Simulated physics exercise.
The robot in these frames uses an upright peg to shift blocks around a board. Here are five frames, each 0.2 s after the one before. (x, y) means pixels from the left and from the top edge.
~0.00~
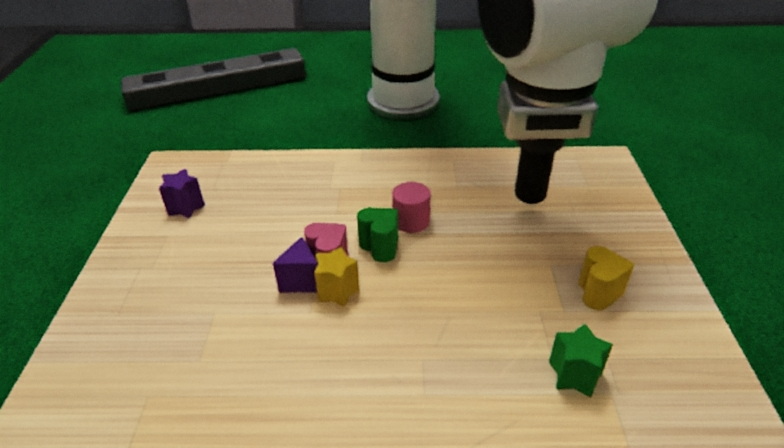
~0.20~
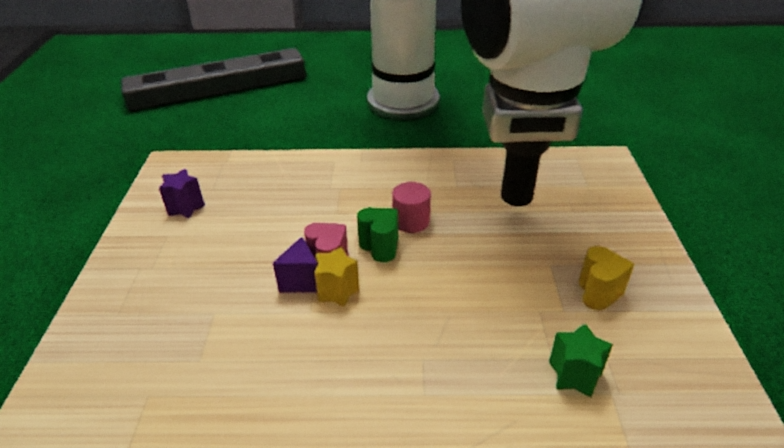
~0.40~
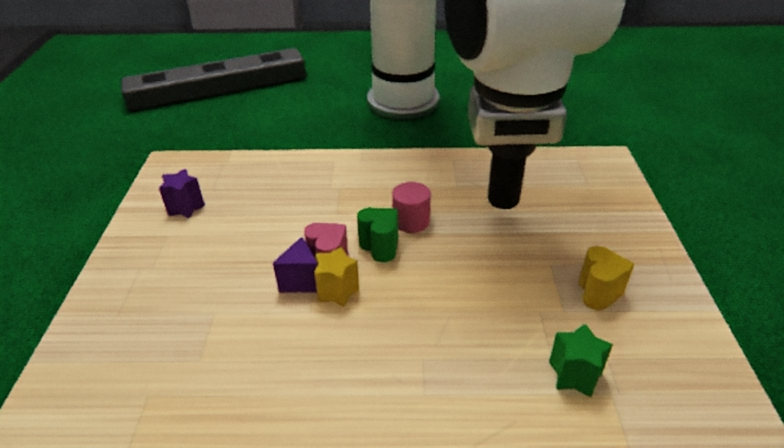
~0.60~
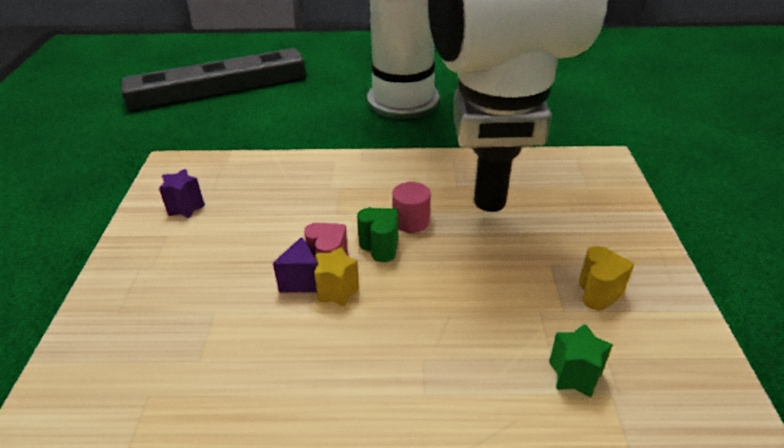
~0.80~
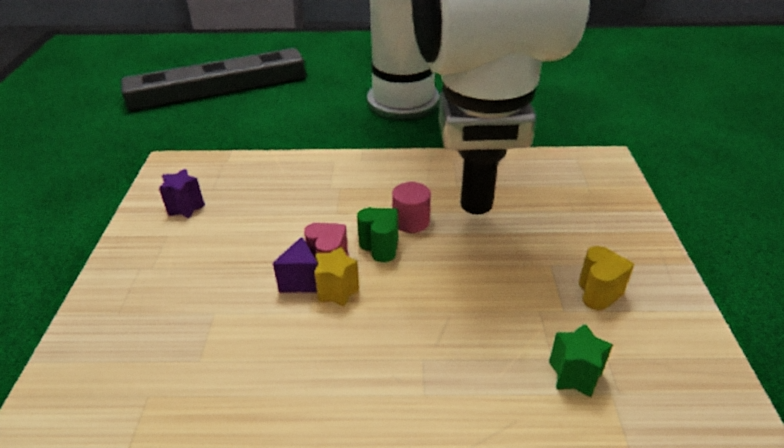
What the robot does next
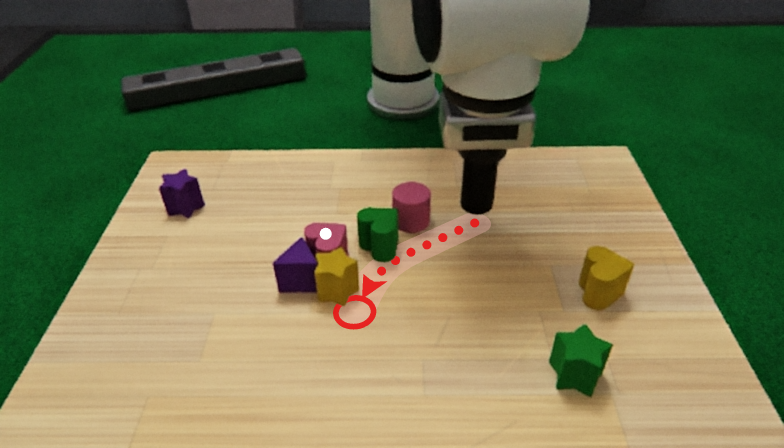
The clip opens on a wooden board scattered with purple, pink, yellow and green blocks, with a robot arm holding a dark upright peg near the far right side. The arm slides the peg steadily left, bringing it nearer the pink cylinder, while all the blocks stay still.
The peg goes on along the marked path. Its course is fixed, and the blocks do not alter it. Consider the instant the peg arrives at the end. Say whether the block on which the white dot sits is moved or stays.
It keeps its position.
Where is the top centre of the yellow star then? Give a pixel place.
Final place: (318, 275).
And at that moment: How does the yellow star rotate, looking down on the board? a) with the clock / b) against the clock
My pick is a.
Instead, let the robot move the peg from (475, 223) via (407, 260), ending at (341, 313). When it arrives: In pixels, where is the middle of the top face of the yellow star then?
That would be at about pixel (302, 281).
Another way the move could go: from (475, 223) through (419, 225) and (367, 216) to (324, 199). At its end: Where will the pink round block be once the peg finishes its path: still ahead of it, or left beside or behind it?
Most likely the pink round block stays ahead.
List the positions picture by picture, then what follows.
Peg tip at (530, 196); block tops, purple triangular piece at (297, 253); pink heart at (326, 234); yellow star at (334, 261); green heart at (379, 218), in the first picture.
Peg at (517, 198); blocks unchanged, in the second picture.
Peg at (503, 201); blocks unchanged, in the third picture.
Peg at (490, 203); blocks unchanged, in the fourth picture.
Peg at (476, 206); purple triangular piece at (297, 253); pink heart at (326, 234); yellow star at (334, 261); green heart at (379, 218), in the fifth picture.
Path on the board, from (475, 223) by way of (429, 244) and (383, 270) to (355, 312); the dot is on the pink heart.
What follows on the original path. One third of the way, peg at (429, 227); nothing pushed yet.
Two thirds of the way, peg at (383, 252); green heart at (363, 220), turned 40° clockwise.
At the end, peg at (353, 294); purple triangular piece at (294, 254), turned 15° clockwise; pink heart in place; yellow star at (318, 275), turned 55° clockwise; green heart at (363, 220), turned 40° clockwise.
